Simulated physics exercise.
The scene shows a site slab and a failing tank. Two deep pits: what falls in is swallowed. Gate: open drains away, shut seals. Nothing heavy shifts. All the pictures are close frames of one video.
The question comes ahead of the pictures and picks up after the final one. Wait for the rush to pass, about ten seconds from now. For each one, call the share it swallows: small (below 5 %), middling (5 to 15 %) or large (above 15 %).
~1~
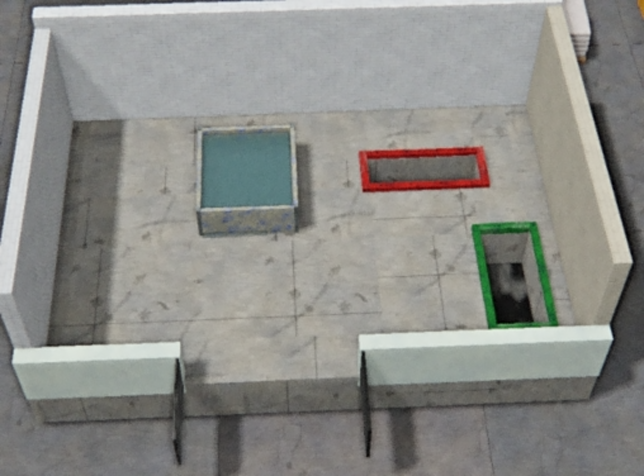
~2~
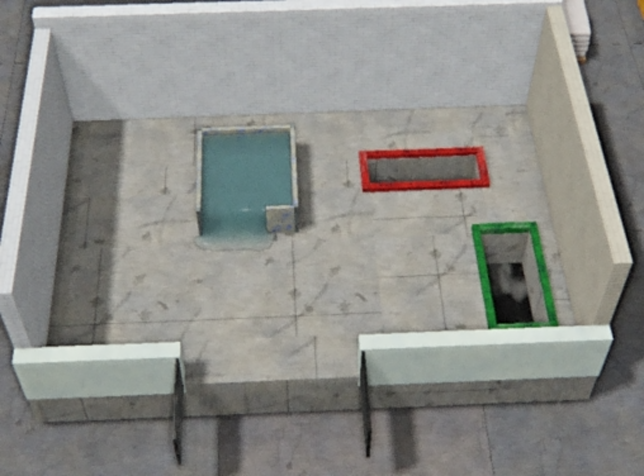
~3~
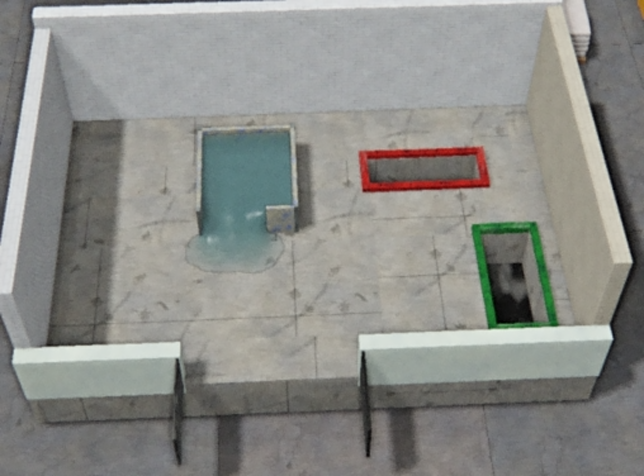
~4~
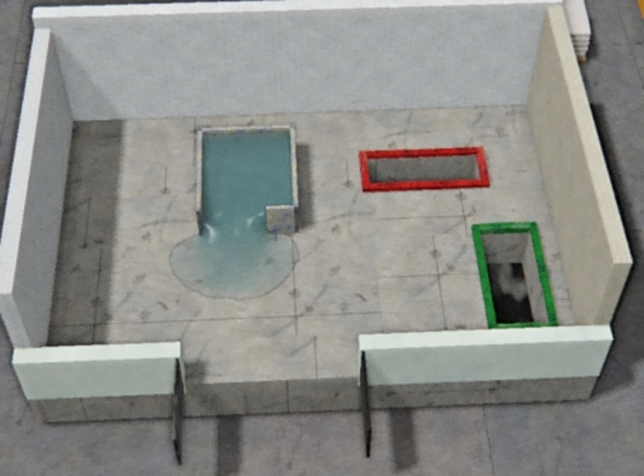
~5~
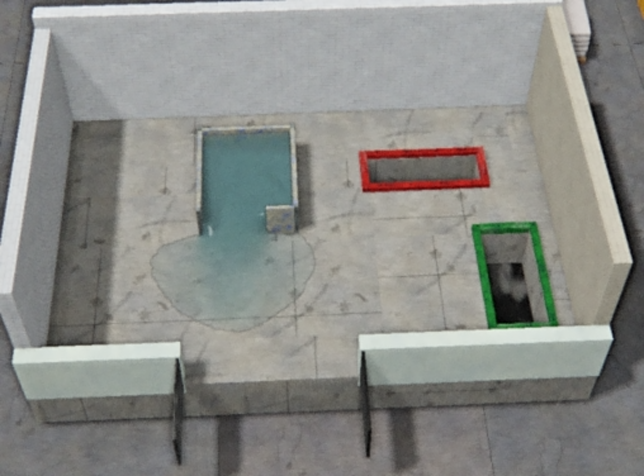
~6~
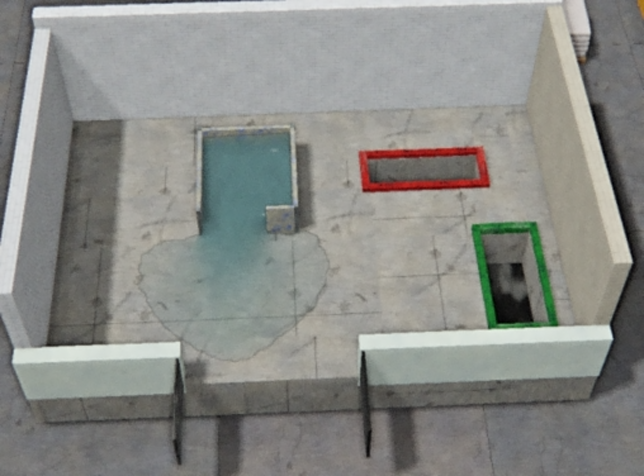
Calls: Gate - large; green pit - small; red pit - small.
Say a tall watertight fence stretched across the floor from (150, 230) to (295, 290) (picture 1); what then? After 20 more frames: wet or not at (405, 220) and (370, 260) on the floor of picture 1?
Going by the list, I'd say reached by the flood, then reached by the flood.
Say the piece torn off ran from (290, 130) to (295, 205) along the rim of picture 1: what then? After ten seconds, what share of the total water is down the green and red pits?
In percent: Green 6, red 14.
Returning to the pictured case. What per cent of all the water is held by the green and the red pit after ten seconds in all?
The first comes to roughly 0 percent, the second to roughly 0 percent.
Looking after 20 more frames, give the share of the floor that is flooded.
About 30 %.
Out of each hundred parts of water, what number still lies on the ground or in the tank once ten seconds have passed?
Roughly 50 %.
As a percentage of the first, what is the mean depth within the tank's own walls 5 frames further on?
Roughly 58 per cent.
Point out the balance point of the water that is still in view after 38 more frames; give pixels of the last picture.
Near (193, 249) in the last view.
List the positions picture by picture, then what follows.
The first frame shows still water in the tank at (247, 170).
In the second frame, the front is at (201, 242), out from the gap at (235, 224).
In the third frame, the front is at (262, 267), out from the gap at (235, 225).
In the fourth frame, water pours out at (235, 226) and has run to (259, 292).
In the fifth frame, water pours out at (235, 226) and has run to (243, 326).
In the sixth frame, the front is at a hidden place, out from the gap at (235, 226).
A moment on, water covers 20 % of the floor; the gate 5 %, the green pit 0 %, the red pit 0 %.
Next, water covers 25 % of the floor; the gate 17 %, the green pit 0 %, the red pit 0 %.
Then, water covers 30 % of the floor; the gate 31 %, the green pit 0 %, the red pit 0 %.
Later, water covers 45 % of the floor; the gate 43 %, the green pit 0 %, the red pit 0 %.
In the end, water covers 45 % of the floor; the gate 51 %, the green pit 0 %, the red pit 0 %.
